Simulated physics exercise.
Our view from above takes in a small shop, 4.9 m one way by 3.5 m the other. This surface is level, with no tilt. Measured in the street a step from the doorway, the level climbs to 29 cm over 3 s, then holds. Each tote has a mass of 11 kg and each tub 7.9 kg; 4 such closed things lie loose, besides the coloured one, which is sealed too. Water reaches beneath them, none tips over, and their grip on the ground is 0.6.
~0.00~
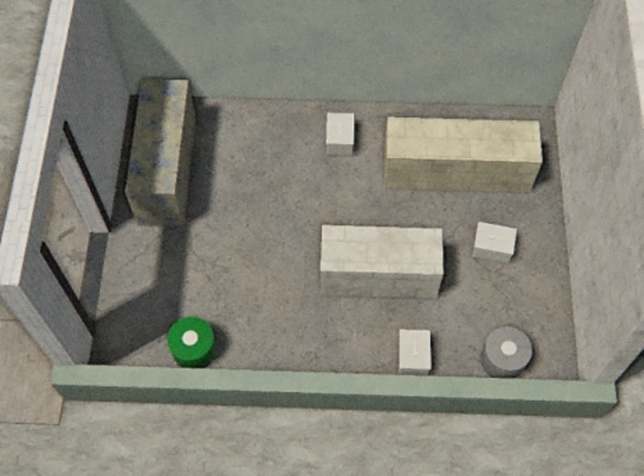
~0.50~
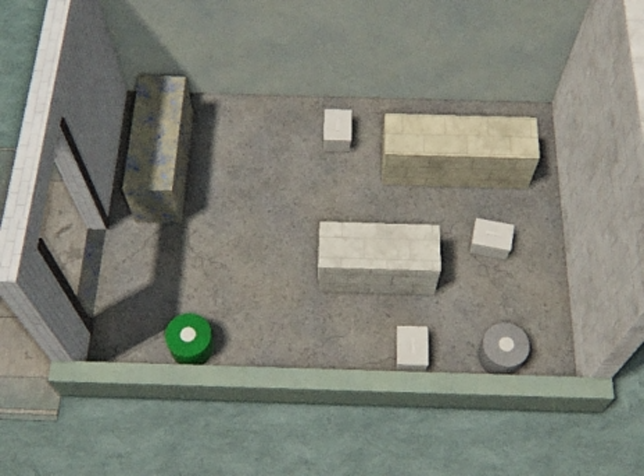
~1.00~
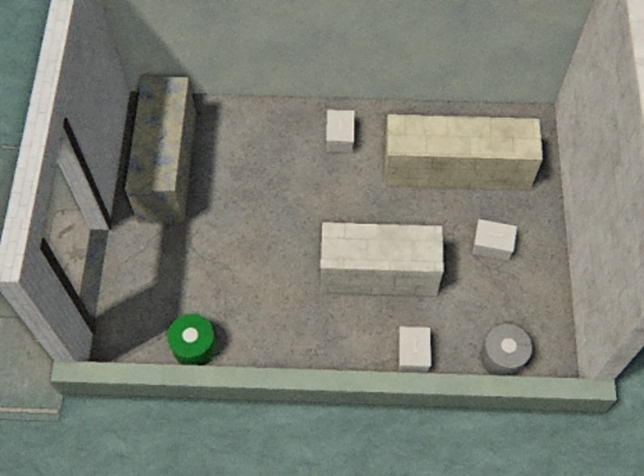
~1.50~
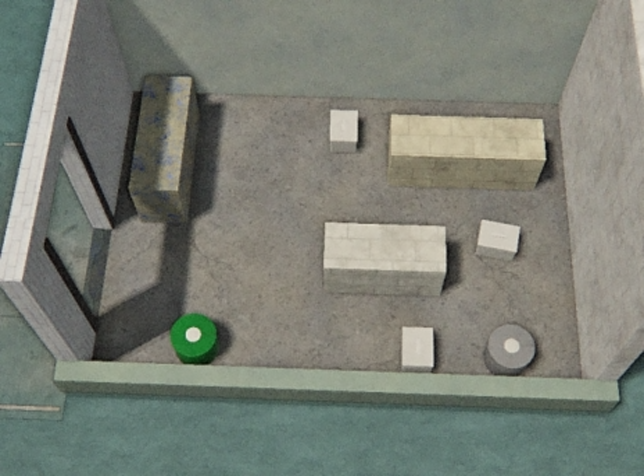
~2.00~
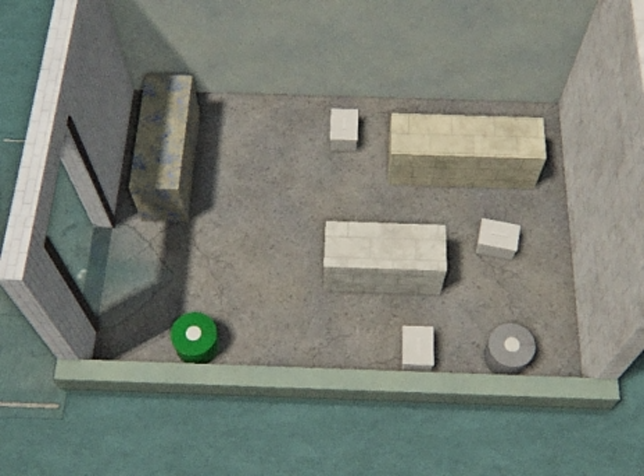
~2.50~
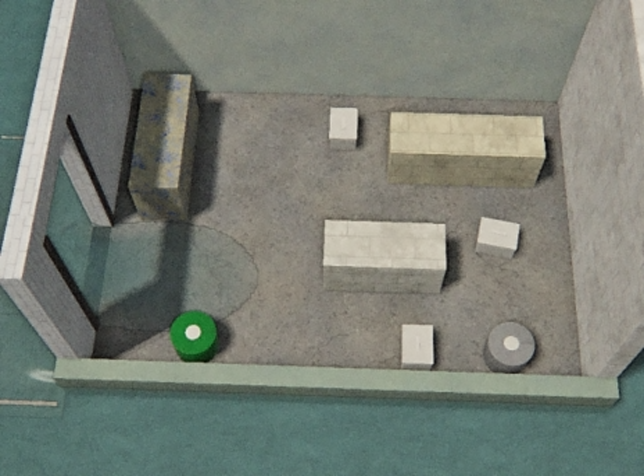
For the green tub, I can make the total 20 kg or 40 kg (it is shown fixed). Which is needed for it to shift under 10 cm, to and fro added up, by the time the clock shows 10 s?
Passing pick: Only the heavier.
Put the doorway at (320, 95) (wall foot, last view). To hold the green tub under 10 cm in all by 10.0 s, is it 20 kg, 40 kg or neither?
Note: Only the heavier mass keeps it.
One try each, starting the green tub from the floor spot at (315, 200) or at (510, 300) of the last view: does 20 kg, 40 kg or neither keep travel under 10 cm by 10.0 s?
In order, heavier load succeeds alone and heavier load succeeds alone.
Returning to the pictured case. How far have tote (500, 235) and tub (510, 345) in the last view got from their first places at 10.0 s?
150 cm, 120 cm.
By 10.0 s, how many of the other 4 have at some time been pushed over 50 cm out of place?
I count 4 of them.
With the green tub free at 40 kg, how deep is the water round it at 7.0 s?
About 10 cm.
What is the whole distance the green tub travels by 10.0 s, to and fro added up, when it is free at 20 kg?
Path length near 450 cm.
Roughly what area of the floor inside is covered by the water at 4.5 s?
Somewhere around 10.0 m2, roughly.
After 3.5 s the green tub would be 2 cm from its start with 20 kg and 0 cm from its start with 40 kg; 8 cm of water round it then.
After 4.5 s the green tub would be 56 cm from its start with 20 kg and 0 cm from its start with 40 kg; 10 cm of water round it then.
After 7.0 s the green tub would be 274 cm from its start with 20 kg and 0 cm from its start with 40 kg; 10 cm of water round it then.
After 10.0 s the green tub would be 327 cm from its start with 20 kg and 0 cm from its start with 40 kg; 13 cm of water round it then.
